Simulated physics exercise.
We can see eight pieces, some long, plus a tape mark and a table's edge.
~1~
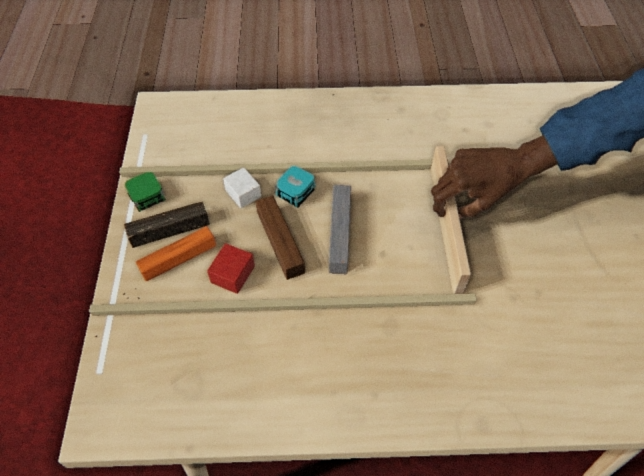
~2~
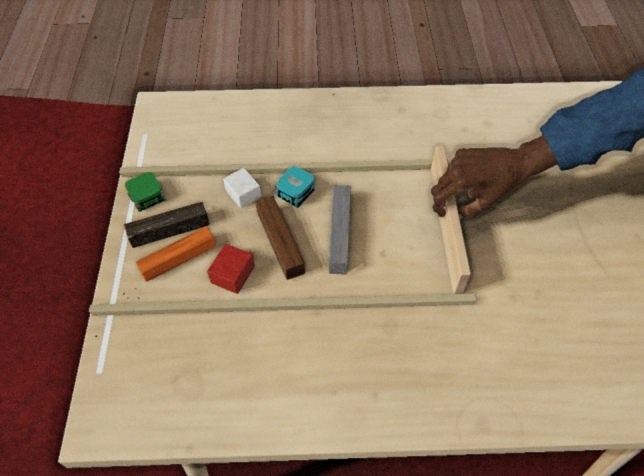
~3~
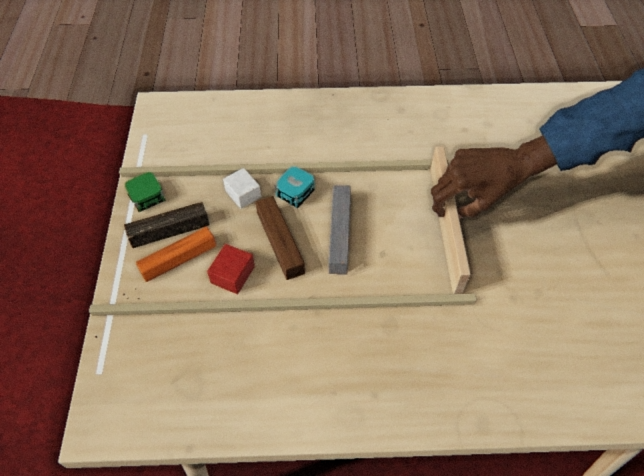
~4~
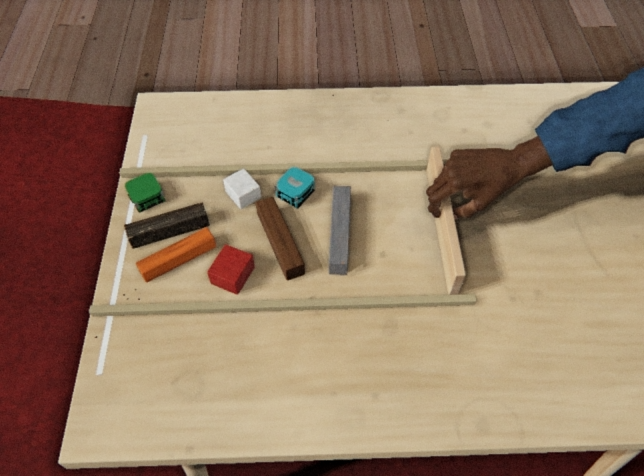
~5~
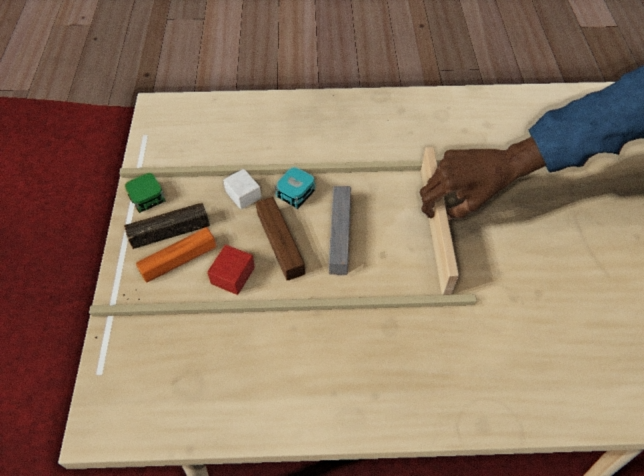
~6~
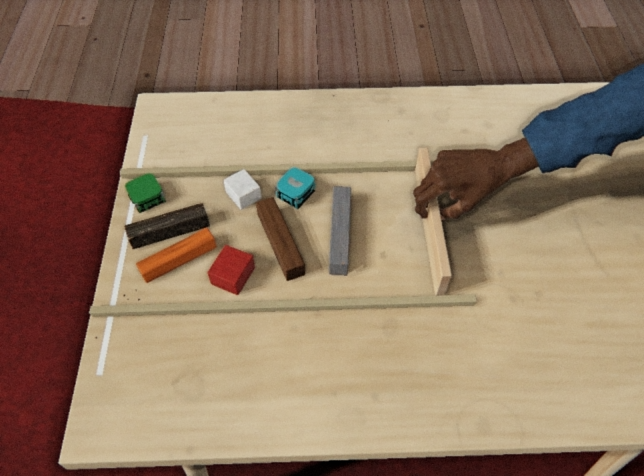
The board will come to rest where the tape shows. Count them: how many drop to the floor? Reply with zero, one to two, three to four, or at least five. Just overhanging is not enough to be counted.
It comes to at least five.
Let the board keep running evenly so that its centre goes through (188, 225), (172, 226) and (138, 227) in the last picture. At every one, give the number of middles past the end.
The counts: 0, 3 and 5.
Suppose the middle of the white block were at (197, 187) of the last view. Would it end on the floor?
Lab note: Started there, it ends up below.
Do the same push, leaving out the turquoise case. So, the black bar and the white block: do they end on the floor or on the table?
As for the black bar, it topples off; as for the white block, it is left in place.
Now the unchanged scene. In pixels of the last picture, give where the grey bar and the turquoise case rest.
Positions - first (114, 236), then (119, 184).
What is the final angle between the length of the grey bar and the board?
The angle comes out near 0 degrees.
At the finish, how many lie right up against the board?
2 of them.
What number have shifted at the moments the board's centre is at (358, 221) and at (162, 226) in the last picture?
The first count is 0, and then it's 8.
Soon after, none off yet; green case at rest near (145, 193); black bar at rest near (168, 226); orange stick at rest near (177, 255).
After that, none off yet; green case at rest near (145, 193); black bar displaced a little near (143, 228); orange stick displaced a little near (144, 256).
In the end, the number that fall off is five or more; gone, brown stick, white block, red block, orange stick, black bar and green case.
